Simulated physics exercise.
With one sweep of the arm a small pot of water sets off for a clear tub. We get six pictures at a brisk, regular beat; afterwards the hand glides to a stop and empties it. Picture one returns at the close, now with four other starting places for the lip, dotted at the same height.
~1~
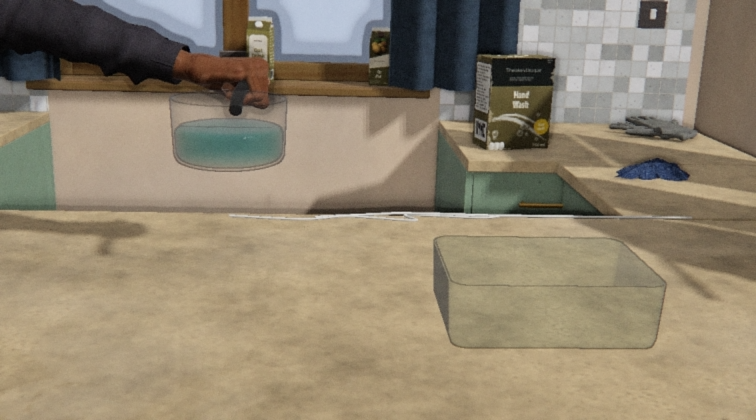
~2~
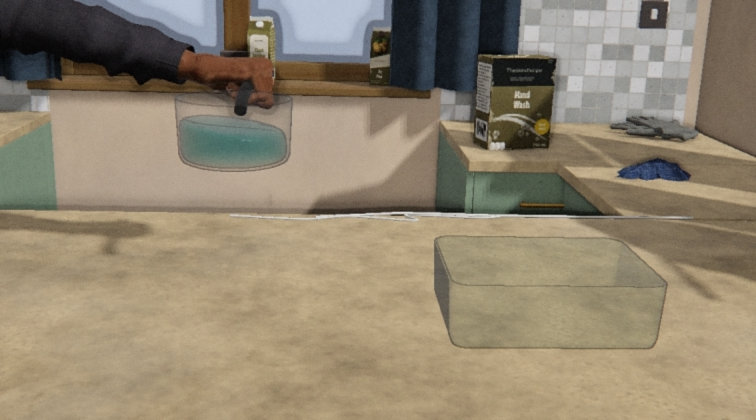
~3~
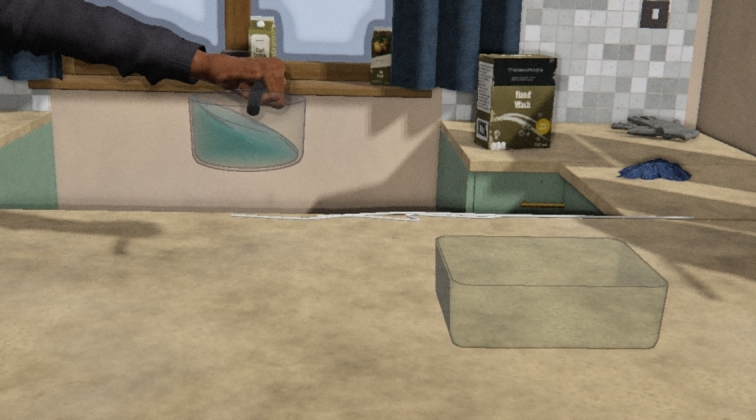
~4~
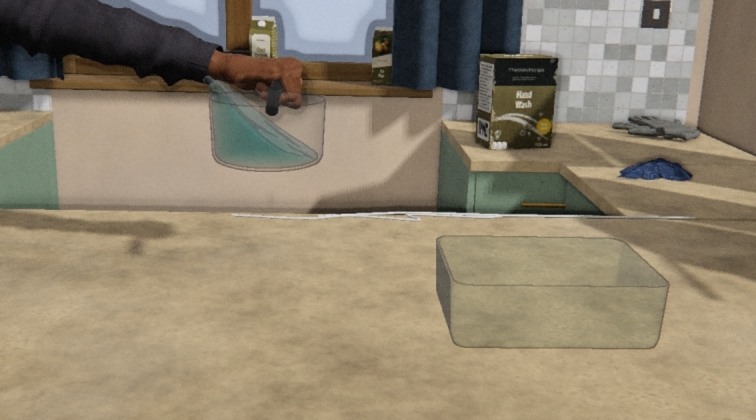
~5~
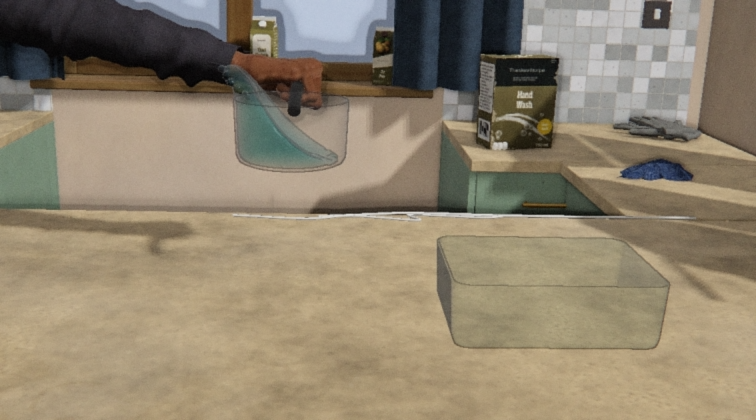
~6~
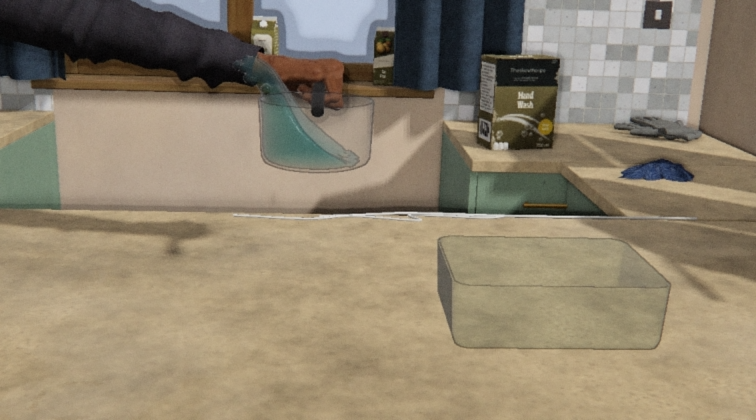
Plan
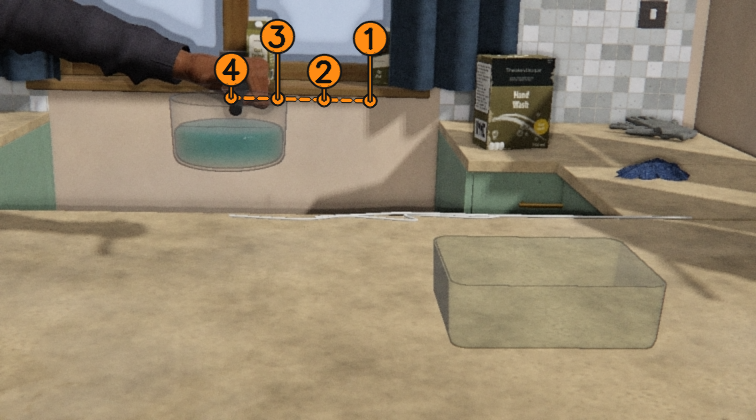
In a kitchen, a hand moves a clear pot right as blue water surges over its left rim.
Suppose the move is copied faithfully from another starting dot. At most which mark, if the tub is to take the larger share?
2 will do.
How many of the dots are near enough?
Two.
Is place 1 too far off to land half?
No, not at all.
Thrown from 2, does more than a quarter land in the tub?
Yes, clearly.
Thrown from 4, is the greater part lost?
Yes.
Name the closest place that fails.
That is place 3.
On the marked copy, 1 at (370, 100); 2 at (324, 99); 3 at (277, 98); 4 at (231, 97).
With 1, about 87 % lands in the tub, 5 % falls short and 7 % goes beside or beyond.
With 2, about 86 % lands in the tub, 9 % falls short and 5 % goes beside or beyond.
With 3, about 37 % lands in the tub, 60 % falls short and 3 % goes beside or beyond.
With 4, about 15 % lands in the tub, 82 % falls short and 3 % goes beside or beyond.
